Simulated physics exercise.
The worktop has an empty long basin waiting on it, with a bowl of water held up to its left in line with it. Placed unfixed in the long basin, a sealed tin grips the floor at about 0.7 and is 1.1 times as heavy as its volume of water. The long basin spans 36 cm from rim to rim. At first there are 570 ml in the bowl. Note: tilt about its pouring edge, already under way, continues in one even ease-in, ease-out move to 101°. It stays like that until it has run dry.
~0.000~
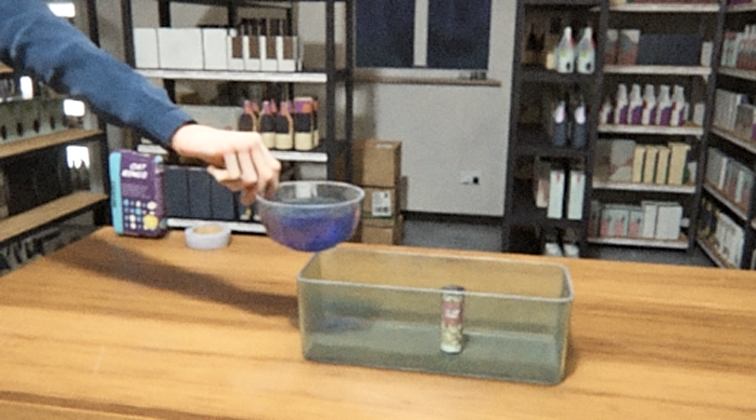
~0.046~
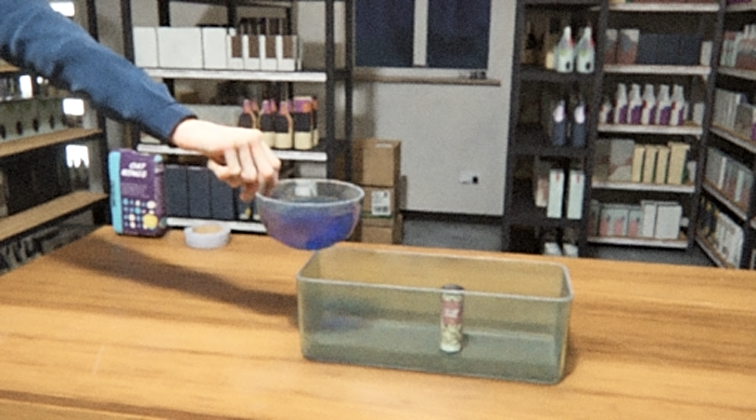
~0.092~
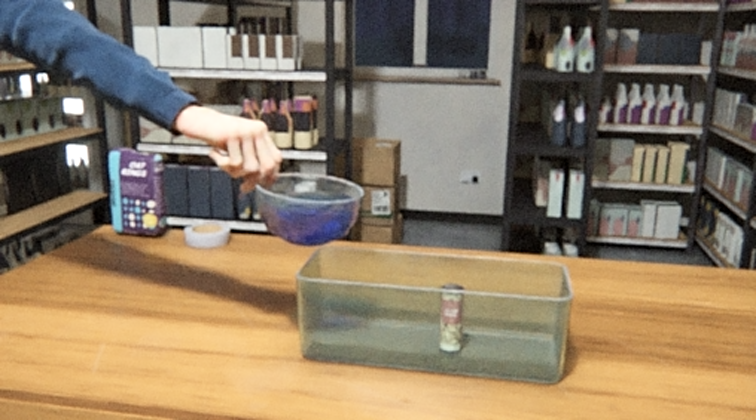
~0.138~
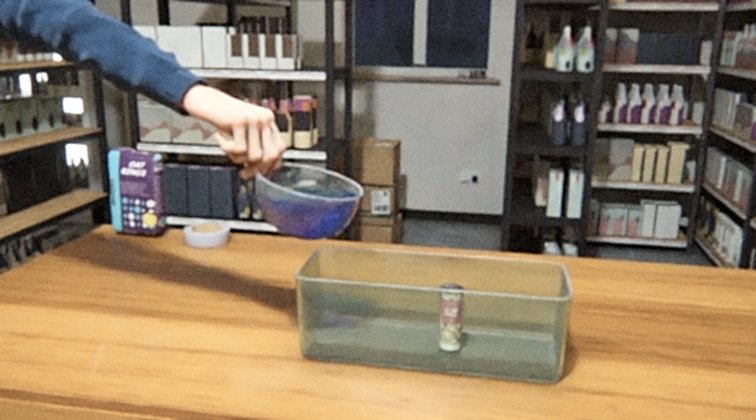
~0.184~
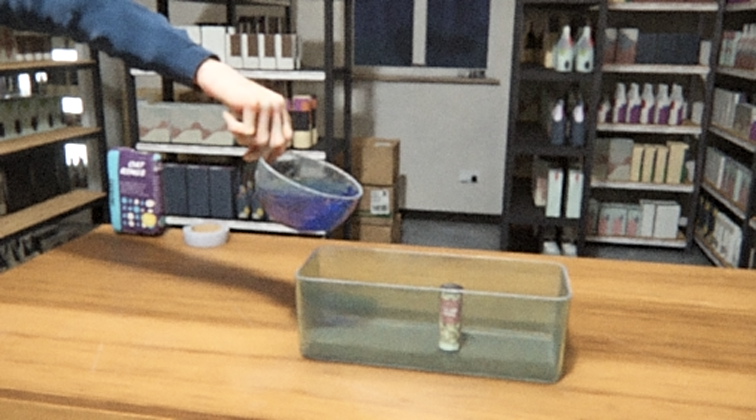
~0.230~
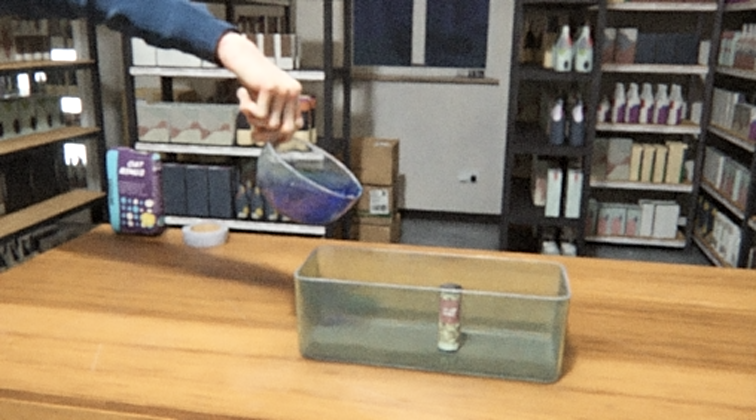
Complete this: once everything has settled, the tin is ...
Once everything has settled, the tin is lying over.
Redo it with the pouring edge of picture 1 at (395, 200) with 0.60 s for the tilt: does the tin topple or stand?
It does not tip.
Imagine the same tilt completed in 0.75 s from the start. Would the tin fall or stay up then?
Then the tin tumbles.
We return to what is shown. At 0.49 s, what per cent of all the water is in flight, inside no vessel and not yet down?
Around 56 in a hundred.
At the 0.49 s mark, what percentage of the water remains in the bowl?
Roughly 34 per cent.
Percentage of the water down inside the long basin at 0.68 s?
That comes to about 90 percent.
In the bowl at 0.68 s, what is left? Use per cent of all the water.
Around 0 in a hundred.
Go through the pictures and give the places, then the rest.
In the first picture, tilt 0°; pouring edge (362, 198); surface from (266, 205) to (359, 211); the long basin's rim runs from (309, 263) to (569, 283); the tin's top is at (454, 292).
In the second picture, tilt 1°; pouring edge (362, 197); surface from (265, 203) to (359, 209).
In the third picture, tilt 6°; pouring edge (361, 197); surface from (264, 200) to (359, 204).
In the fourth picture, tilt 13°; pouring edge (361, 196); surface from (263, 193) to (359, 198).
In the fifth picture, tilt 22°; pouring edge (360, 196); surface from (263, 183) to (359, 192).
In the sixth picture, tilt 32°; pouring edge (359, 196); surface from (264, 170) to (358, 188); 1 per cent is over the edge.
After 0.49 s the tilt is 93° and 34 per cent is still to pour; the tin stands where it began.
After 0.68 s the tilt is 101° and 0 per cent is still to pour; the tin leans 26°.
After 0.88 s the tilt is 101° and 0 per cent is still to pour; the tin lies on its side.
After 1.10 s the tilt is 101° and 0 per cent is still to pour; the tin lies on its side.
In the end the tin lies on its side.
